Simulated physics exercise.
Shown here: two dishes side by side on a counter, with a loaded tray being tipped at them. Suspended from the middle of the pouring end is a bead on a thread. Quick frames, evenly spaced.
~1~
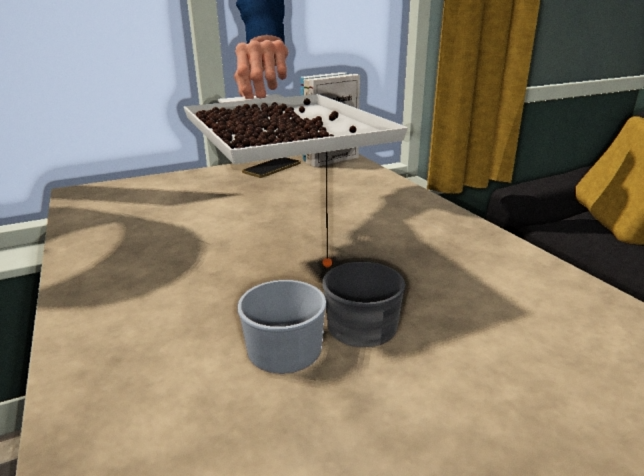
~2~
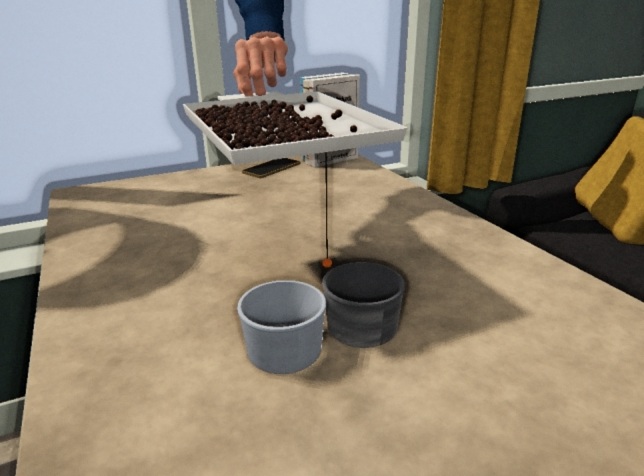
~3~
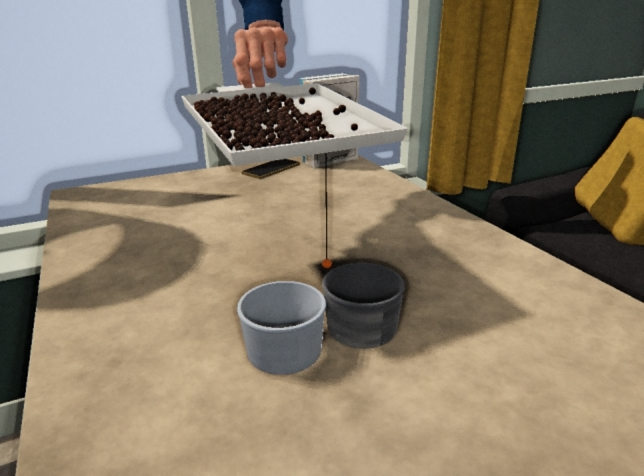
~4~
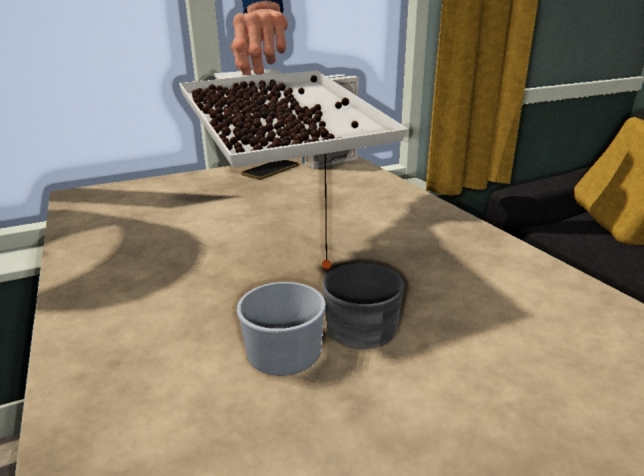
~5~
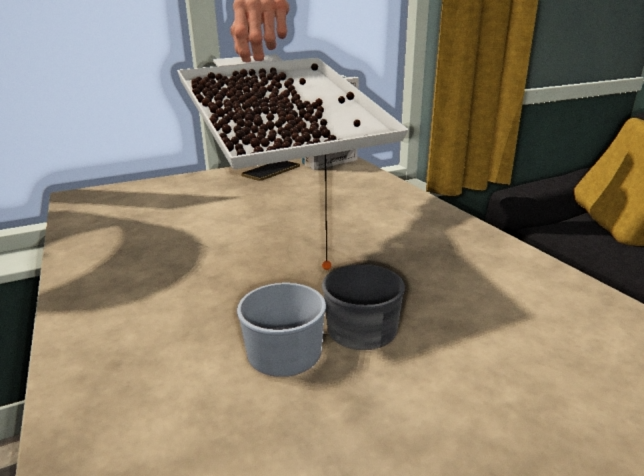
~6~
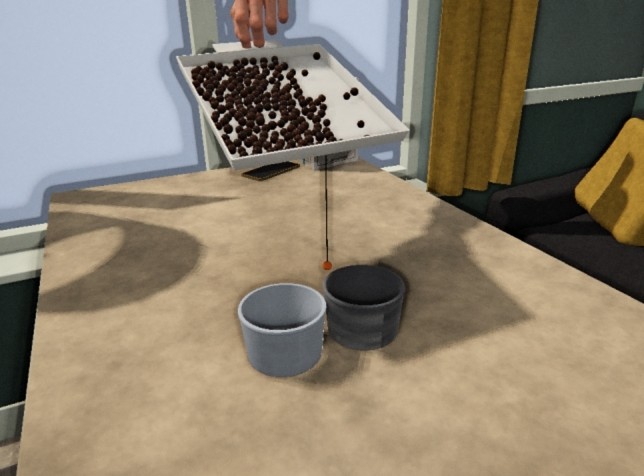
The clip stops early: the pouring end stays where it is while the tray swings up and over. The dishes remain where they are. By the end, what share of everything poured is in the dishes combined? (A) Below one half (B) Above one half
(B) Above one half.
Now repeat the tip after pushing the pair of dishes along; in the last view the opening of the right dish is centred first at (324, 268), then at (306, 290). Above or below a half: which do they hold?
Taking the places in turn, it's shy of half and then shy of half.
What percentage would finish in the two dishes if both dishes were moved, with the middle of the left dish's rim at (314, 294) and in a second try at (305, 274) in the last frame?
40 % and 0 %.
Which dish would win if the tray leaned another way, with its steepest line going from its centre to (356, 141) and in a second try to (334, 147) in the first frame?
Well, the one to the right comes out on top first, then the one to the right.
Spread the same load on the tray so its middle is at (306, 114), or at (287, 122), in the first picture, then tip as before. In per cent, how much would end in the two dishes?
Try 1: 70 %; try 2: 70 %.
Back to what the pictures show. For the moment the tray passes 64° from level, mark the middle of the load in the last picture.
Mark it at roughly (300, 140) in the final frame.
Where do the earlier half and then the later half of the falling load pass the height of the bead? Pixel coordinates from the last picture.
First half (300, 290); second half (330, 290).
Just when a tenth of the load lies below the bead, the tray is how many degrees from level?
My estimate is some 70 degrees.
Soon, tray tipped steeply; most on the tray; a stray few in the left dish; a stray few in the right dish; about a quarter in the air.
A while on, tray tipped past a quarter turn; a stray few on the tray; about a third in the left dish; about a quarter in the right dish; about a quarter outside both; about a quarter in the air.
Towards the end, tray tipped past a quarter turn; about half in the left dish; about a quarter in the right dish; about a quarter outside both.
Finally, tray tipped past a quarter turn; about half in the left dish; about a quarter in the right dish; about a quarter outside both.
